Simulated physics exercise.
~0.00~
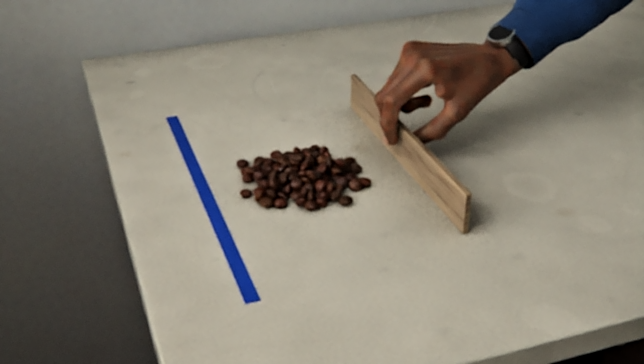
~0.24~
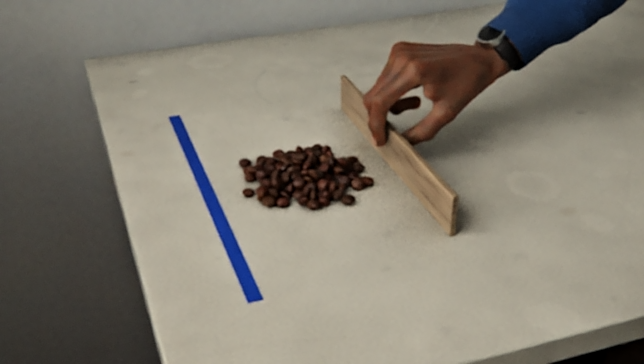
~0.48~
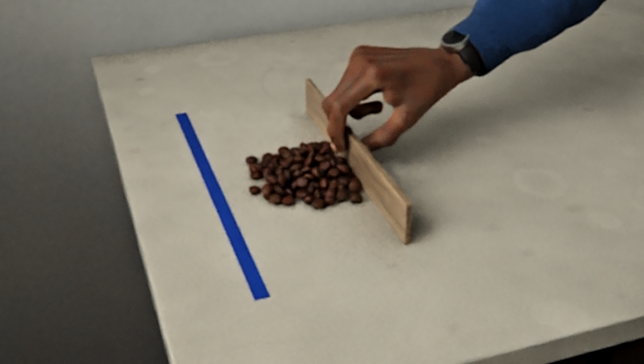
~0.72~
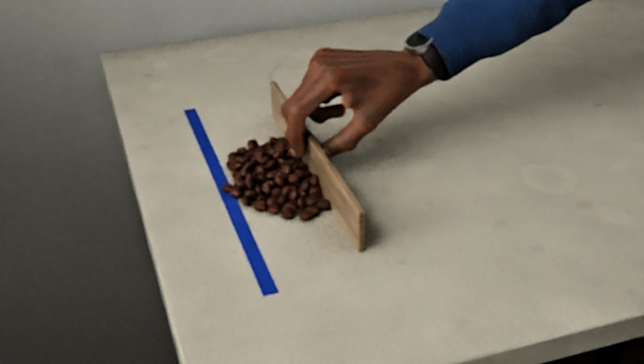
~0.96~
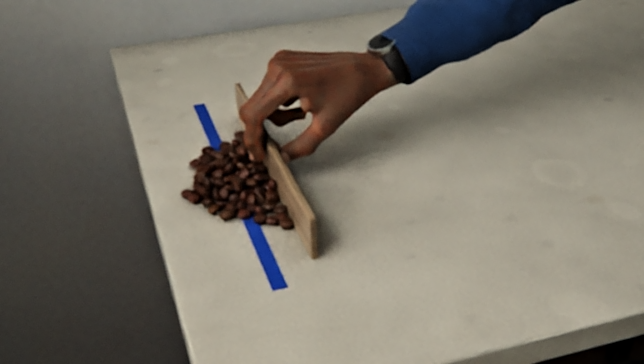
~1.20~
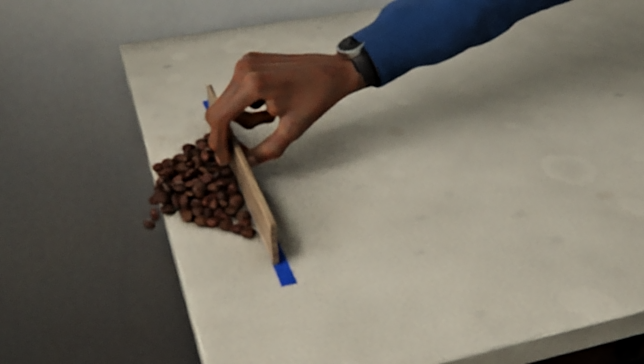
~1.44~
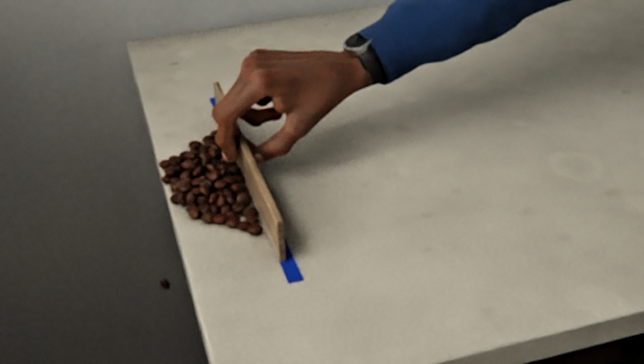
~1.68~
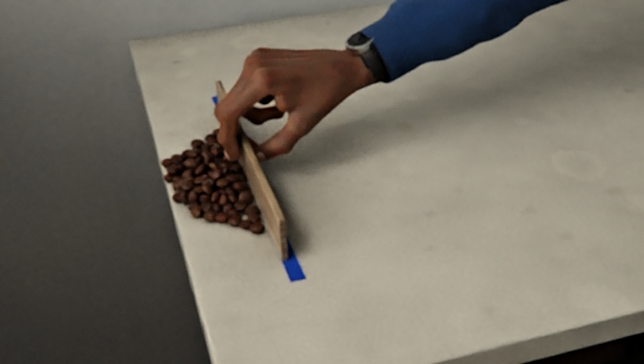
At first, a hand in a blue sleeve with a dark watch holds an upright strip of wood to the right of a heap of dark brown beans on a pale tabletop. The hand slides the strip left until it meets the heap, then pushes the beans toward a line of blue tape. The beans cross the tape and bunch up near the table's left edge. As the strip reaches the tape and stops, a bean drops off the side and falls away. In the end, the hand still holds the strip there, with nearly all the beans heaped against the edge.
